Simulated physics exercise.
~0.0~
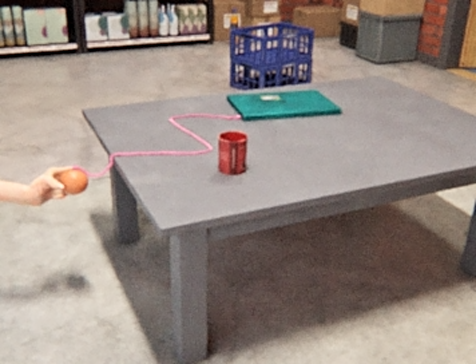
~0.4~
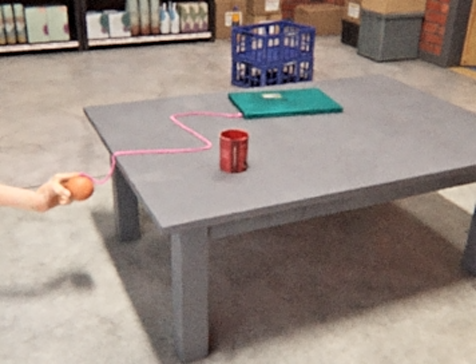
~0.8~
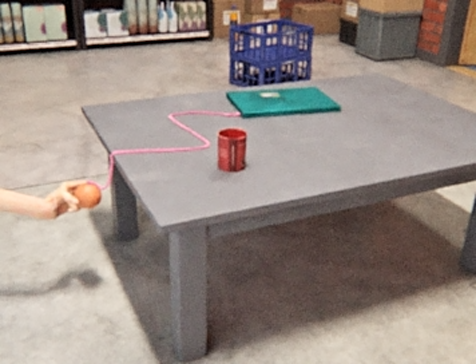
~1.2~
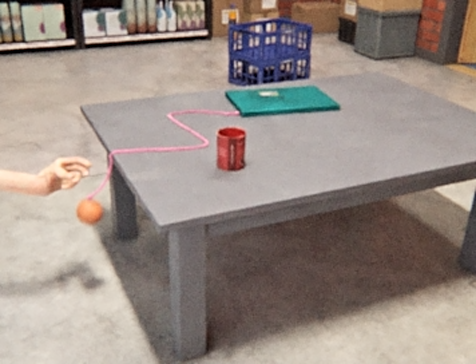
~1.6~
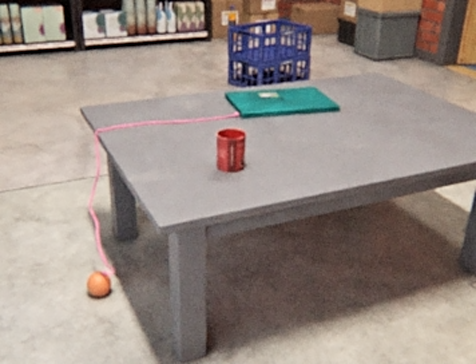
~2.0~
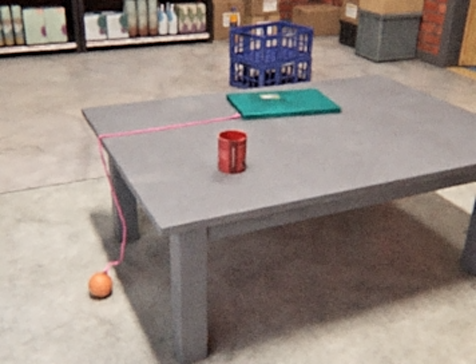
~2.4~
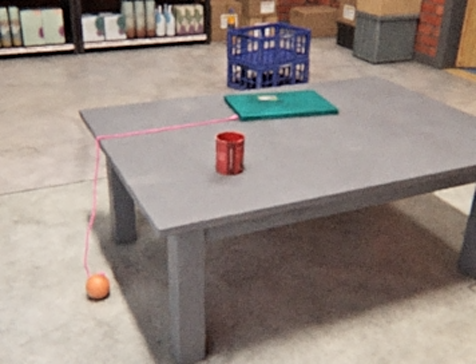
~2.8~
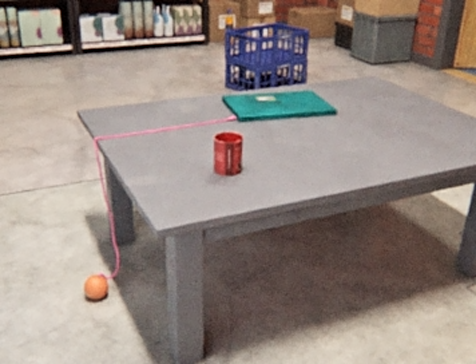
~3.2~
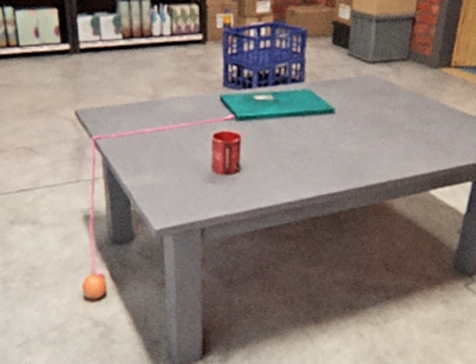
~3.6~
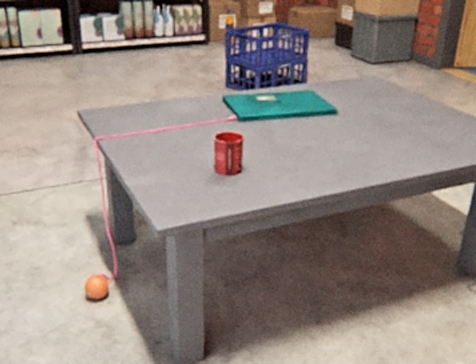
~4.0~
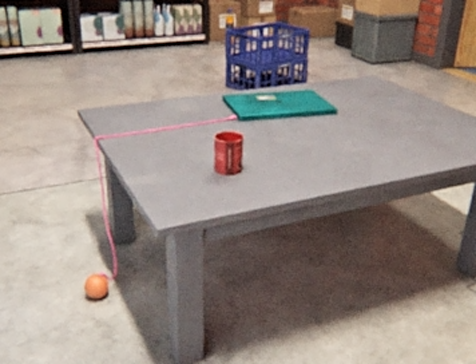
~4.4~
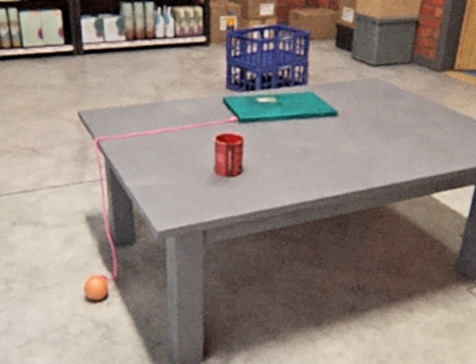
An orange on a pink string was held out past the left end of a gray table by a hand, which let go, and it dropped to the floor and stayed there, while the red cup and turquoise laptop never moved.
